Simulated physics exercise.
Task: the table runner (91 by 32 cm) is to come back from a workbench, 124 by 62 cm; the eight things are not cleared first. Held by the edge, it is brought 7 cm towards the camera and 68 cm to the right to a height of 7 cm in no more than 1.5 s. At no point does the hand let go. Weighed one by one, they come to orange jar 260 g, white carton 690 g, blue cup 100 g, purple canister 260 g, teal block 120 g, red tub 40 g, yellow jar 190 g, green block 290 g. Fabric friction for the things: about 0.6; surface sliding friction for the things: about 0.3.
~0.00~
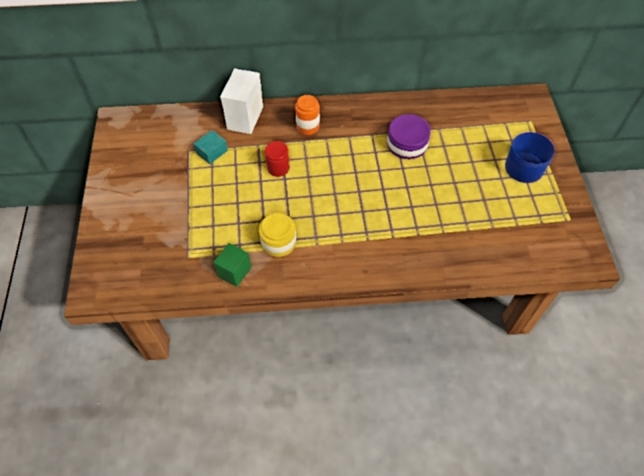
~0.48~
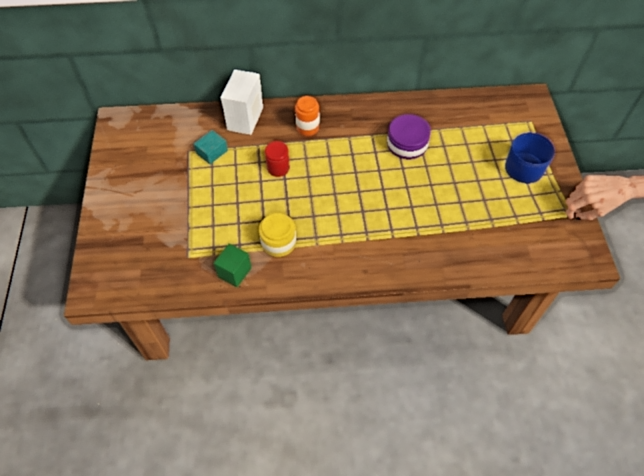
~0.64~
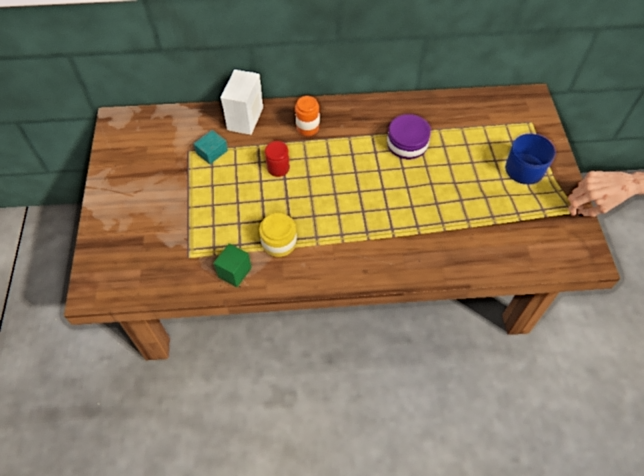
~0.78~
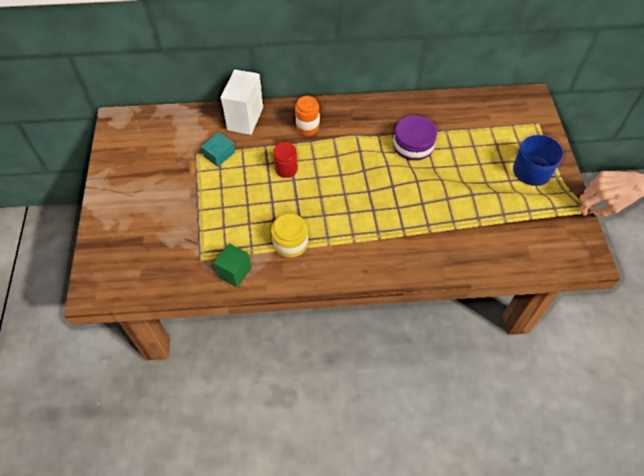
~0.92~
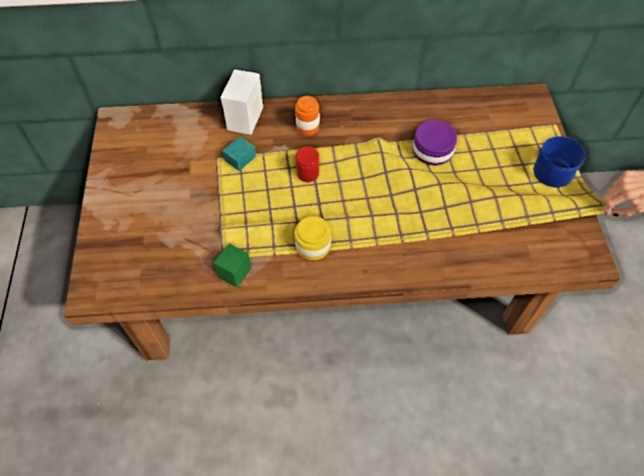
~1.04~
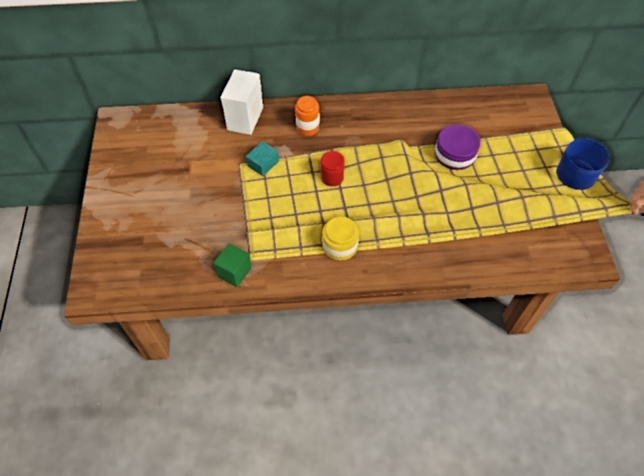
Yellow checked cloth sliding right across a wooden table, pulled by a hand, carrying tub, jar, canister, cup and teal block along.
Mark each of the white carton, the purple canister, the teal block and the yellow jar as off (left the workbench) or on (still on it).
White carton - on. Purple canister - off. Teal block - on. Yellow jar - on.
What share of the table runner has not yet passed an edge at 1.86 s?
Share within the edges: Approx. 40 %.
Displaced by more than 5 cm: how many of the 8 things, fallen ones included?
I make it 5.
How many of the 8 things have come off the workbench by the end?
Tally: 2.
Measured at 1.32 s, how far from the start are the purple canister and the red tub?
The purple canister sits around 30 centimetres from its start, the red tub around 35 centimetres.
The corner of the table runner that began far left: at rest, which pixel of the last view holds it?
(468, 176), roughly.
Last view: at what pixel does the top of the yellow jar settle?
Roughly (597, 252).
After 1.3 s, 75 % of the table runner is still over the top; yellow jar 33 cm off its start, teal block 33 cm off its start, purple canister 32 cm off its start.
After 1.6 s, 55 % of the table runner is still over the top; yellow jar 51 cm off its start, teal block 50 cm off its start, purple canister 49 cm off its start.
After 1.9 s, 40 % of the table runner is still over the top; teal block 67 cm off its start at (478, 169), yellow jar 66 cm off its start at (575, 252), purple canister over the edge.
After 2.1 s, 30 % of the table runner is still over the top; teal block 72 cm off its start, yellow jar 70 cm off its start, purple canister over the edge.
After 3.7 s, 30 % of the table runner is still over the top; teal block 72 cm off its start at (498, 168), yellow jar 70 cm off its start at (597, 252), purple canister over the edge, white carton 0 cm off its start at (240, 85).
